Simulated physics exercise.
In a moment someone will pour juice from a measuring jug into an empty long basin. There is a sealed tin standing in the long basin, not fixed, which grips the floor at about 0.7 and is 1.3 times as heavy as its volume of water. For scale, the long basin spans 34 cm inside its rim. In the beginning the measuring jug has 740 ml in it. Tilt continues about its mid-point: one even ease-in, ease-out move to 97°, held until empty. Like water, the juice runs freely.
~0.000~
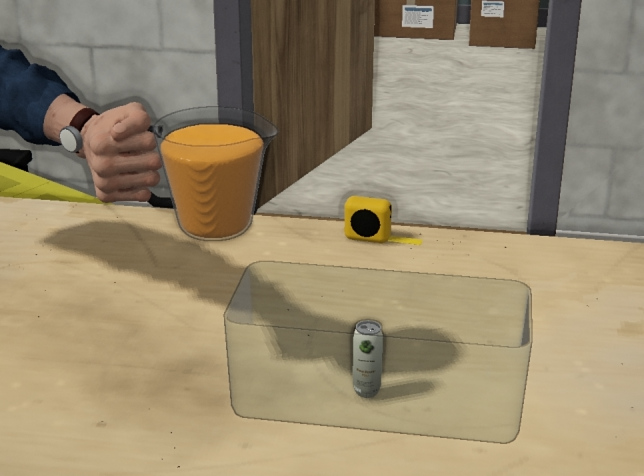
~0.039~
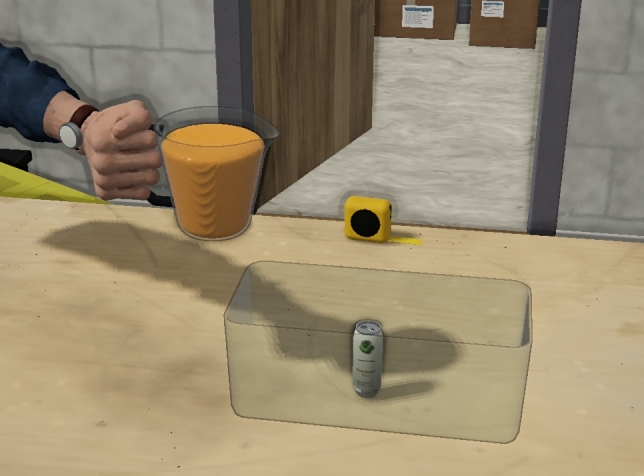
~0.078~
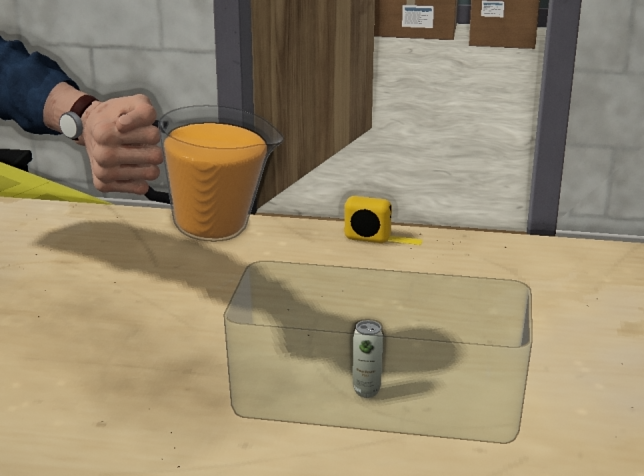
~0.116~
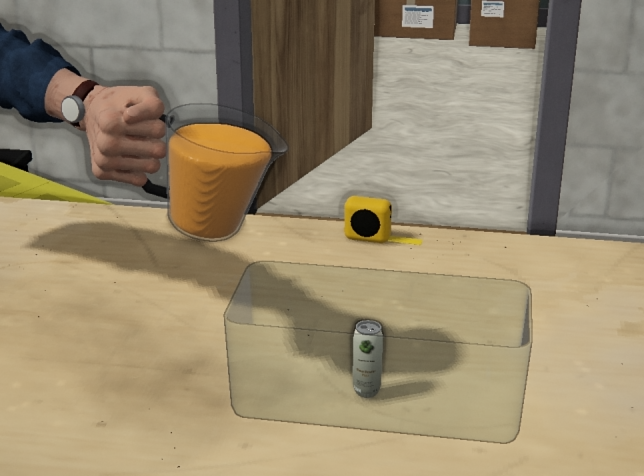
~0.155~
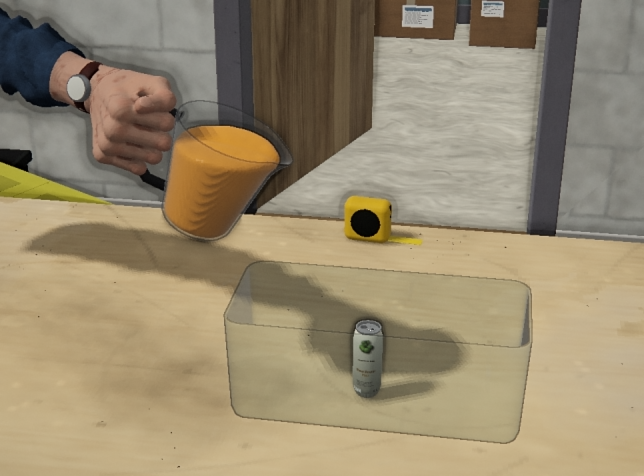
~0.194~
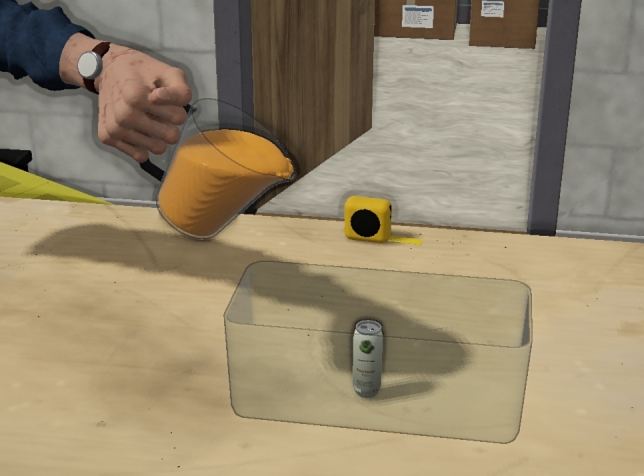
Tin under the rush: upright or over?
It tips over.
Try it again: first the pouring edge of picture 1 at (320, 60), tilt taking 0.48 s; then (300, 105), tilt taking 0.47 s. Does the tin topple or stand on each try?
In the first try it remains standing; in the second it comes down.
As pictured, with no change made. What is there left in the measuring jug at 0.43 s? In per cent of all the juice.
I'd estimate some 46 % remains.
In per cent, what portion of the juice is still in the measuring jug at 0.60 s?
Roughly 12 percent remains.
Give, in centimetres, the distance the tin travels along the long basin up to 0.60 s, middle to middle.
Around 4 centimetres.
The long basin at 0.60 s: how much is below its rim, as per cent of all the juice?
Roughly 72 percent of it.
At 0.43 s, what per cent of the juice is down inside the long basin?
Some 22 per cent.
Then, 0.43 s in, the tilt is 94° and 46 per cent is still to pour; the tin stands where it began.
Then, 0.60 s in, the tilt is 97° and 13 per cent is still to pour; the tin leans 21°.
Then, 0.78 s in, the tilt is 97° and 2 per cent is still to pour; the tin lies on its side.
Then, 0.98 s in, the tilt is 97° and 0 per cent is still to pour; the tin lies on its side.
Finally, the tin lies on its side.
